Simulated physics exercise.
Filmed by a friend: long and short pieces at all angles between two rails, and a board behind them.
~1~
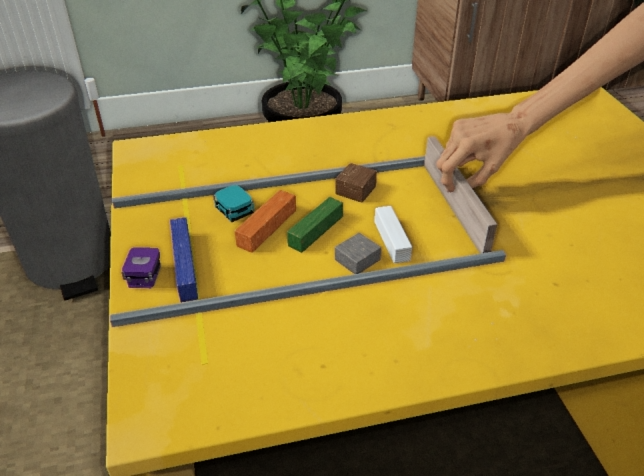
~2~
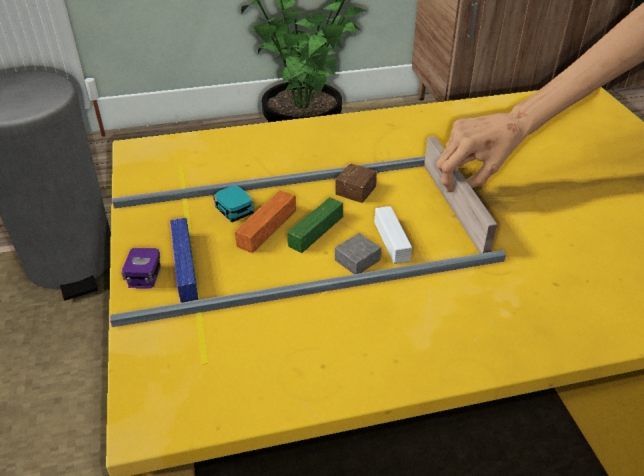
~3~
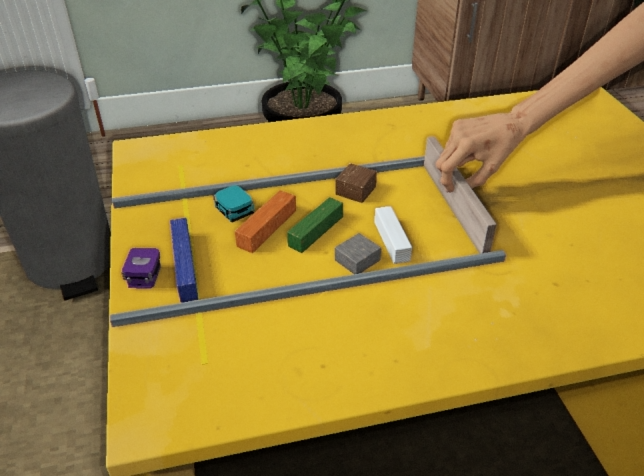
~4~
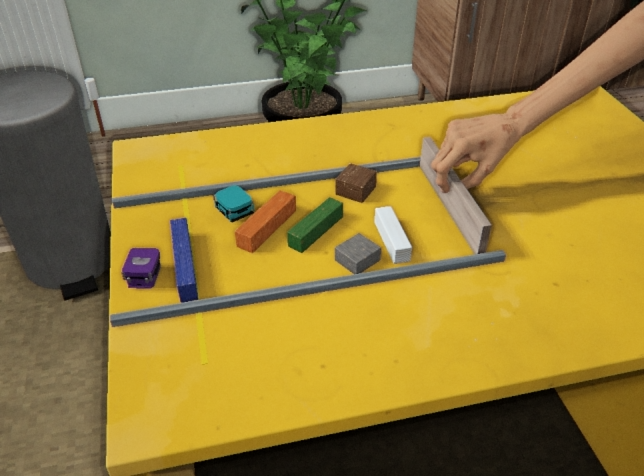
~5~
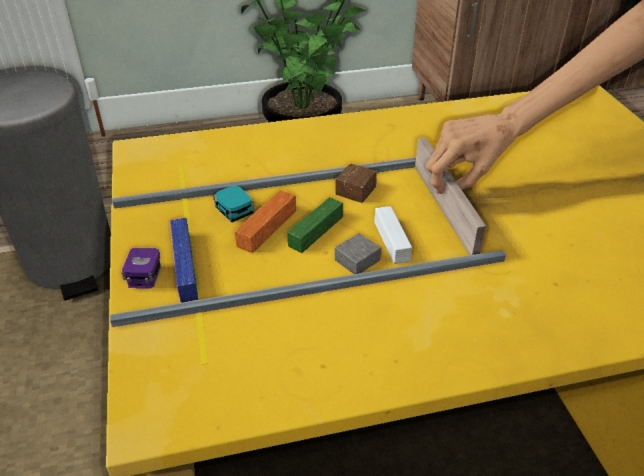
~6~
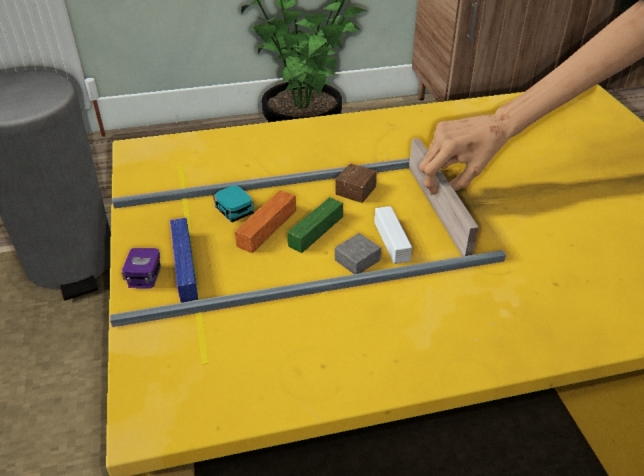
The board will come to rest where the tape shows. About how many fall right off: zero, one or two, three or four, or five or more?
Fallen: A single one or a pair.
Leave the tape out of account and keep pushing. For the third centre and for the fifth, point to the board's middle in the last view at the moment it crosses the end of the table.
First: Around (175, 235). Next: Around (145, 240).
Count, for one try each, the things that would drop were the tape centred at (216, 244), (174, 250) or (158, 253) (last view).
Going through each try, you'd get 0, 2 and 3.
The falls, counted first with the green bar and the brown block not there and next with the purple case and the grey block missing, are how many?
Tally per try: 1 / 0.
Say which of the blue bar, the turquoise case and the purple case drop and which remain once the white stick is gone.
The blue bar comes off; the turquoise case stays put; the purple case comes off.
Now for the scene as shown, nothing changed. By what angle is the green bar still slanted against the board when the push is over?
It is near 20° out of line.
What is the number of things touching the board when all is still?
It's touching 2 at the end.
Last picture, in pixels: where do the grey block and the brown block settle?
Grey block at (157, 284), brown block at (164, 207).
Early on, none off yet; purple case at rest near (143, 269); blue bar at rest near (184, 258); turquoise case at rest near (234, 204).
Finally, the number that fall off is one or two; lost, purple case.
